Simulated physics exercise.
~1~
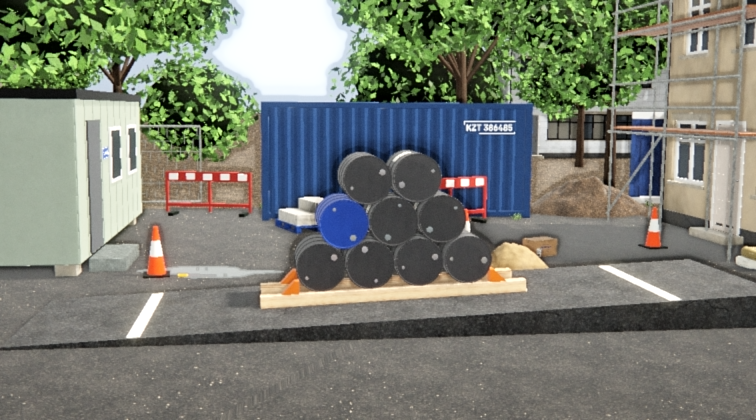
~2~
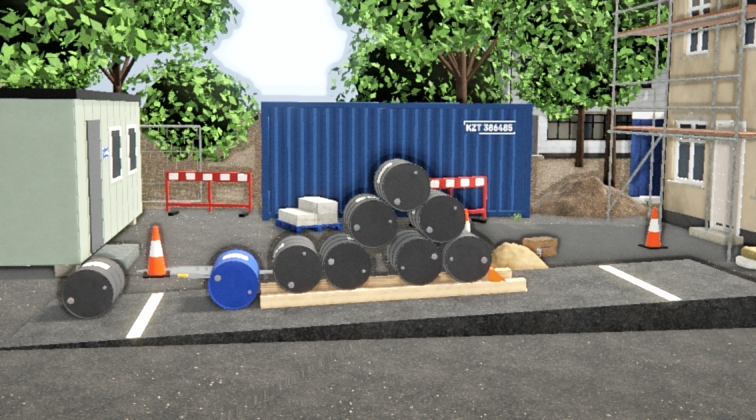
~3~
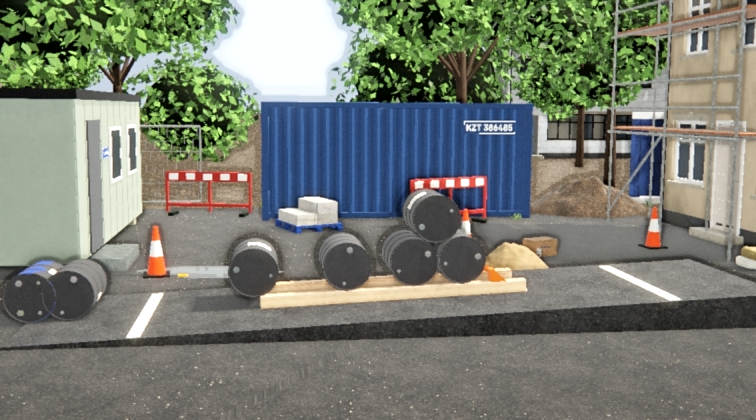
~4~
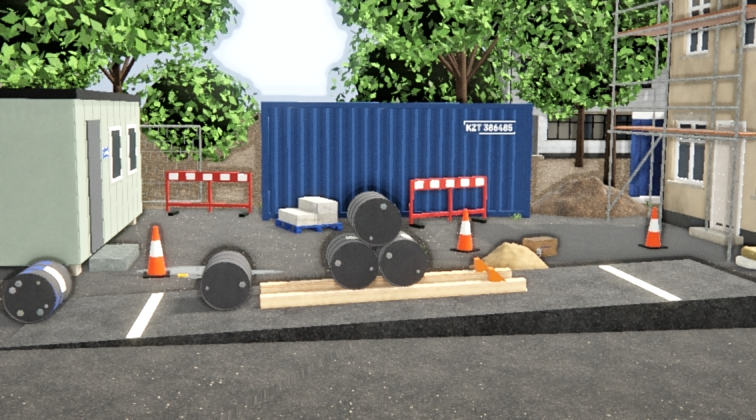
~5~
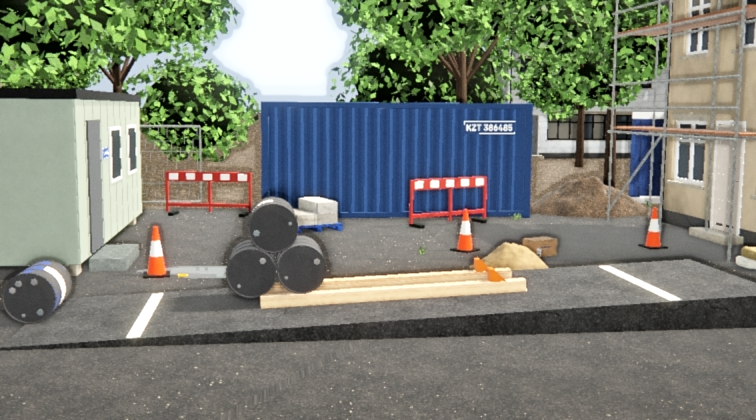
On a sloping tarmac yard, stacked drums collapse leftward, the blue one rolling past the line.
